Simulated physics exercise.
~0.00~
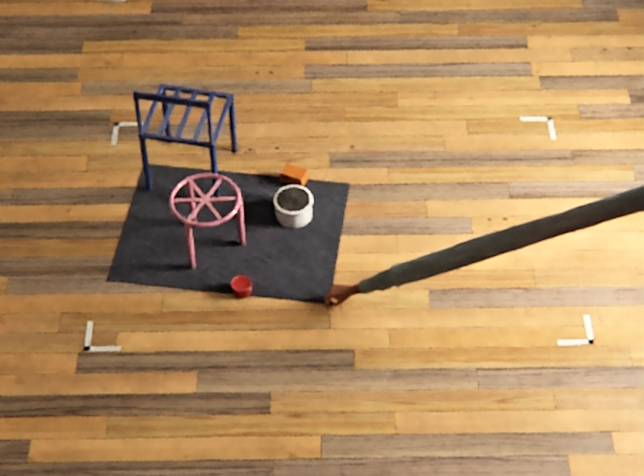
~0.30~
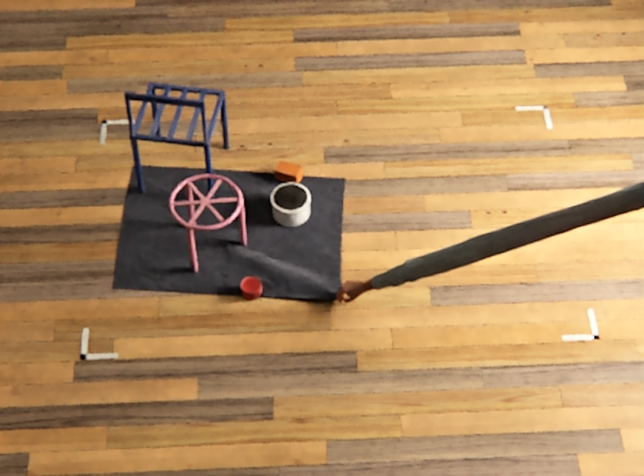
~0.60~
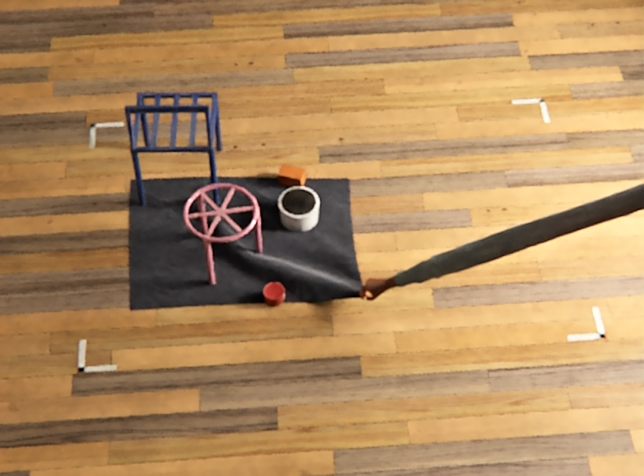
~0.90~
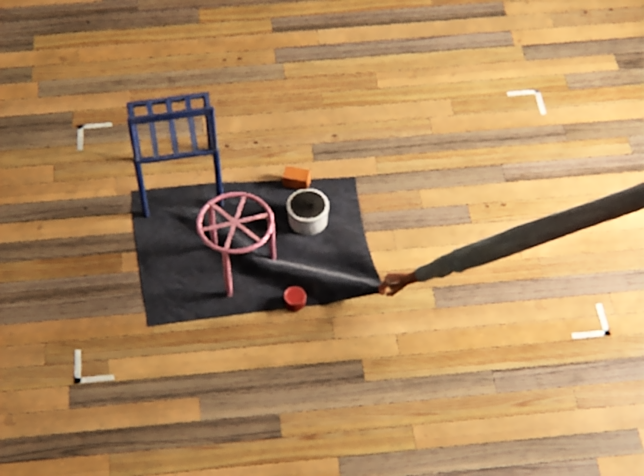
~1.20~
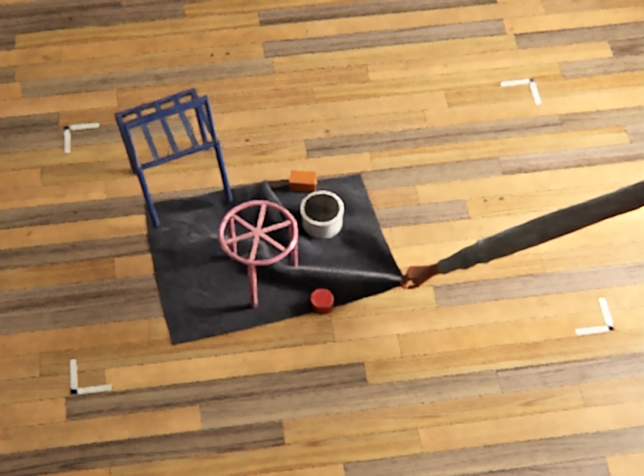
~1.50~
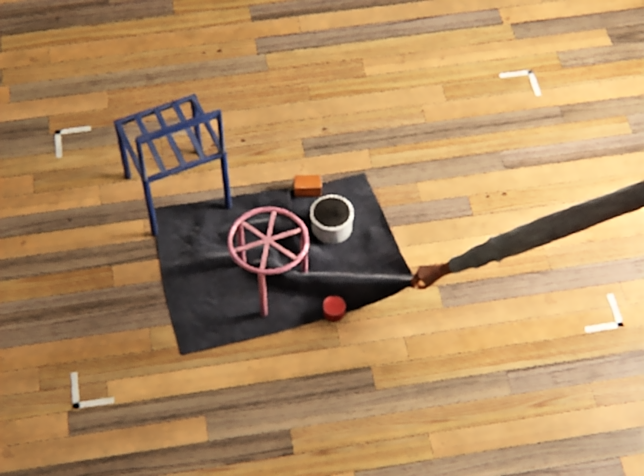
On a wooden living-room floor marked with white tape corners, a dark play mat holds a pink stool, a white pot, a red bucket and an orange crate, with a blue chair at its back left. A hand on a long, dark-sleeved arm reaches in from the right and grips the mat's near right corner. It pulls the mat rightward, raising a crease toward the stool, while the view drifts sideways. The mat skews as the objects ride along and the chair tilts, its seat tipping. Finally, the mat lies shifted right, still held, with the stool, pot, bucket and crate upright.
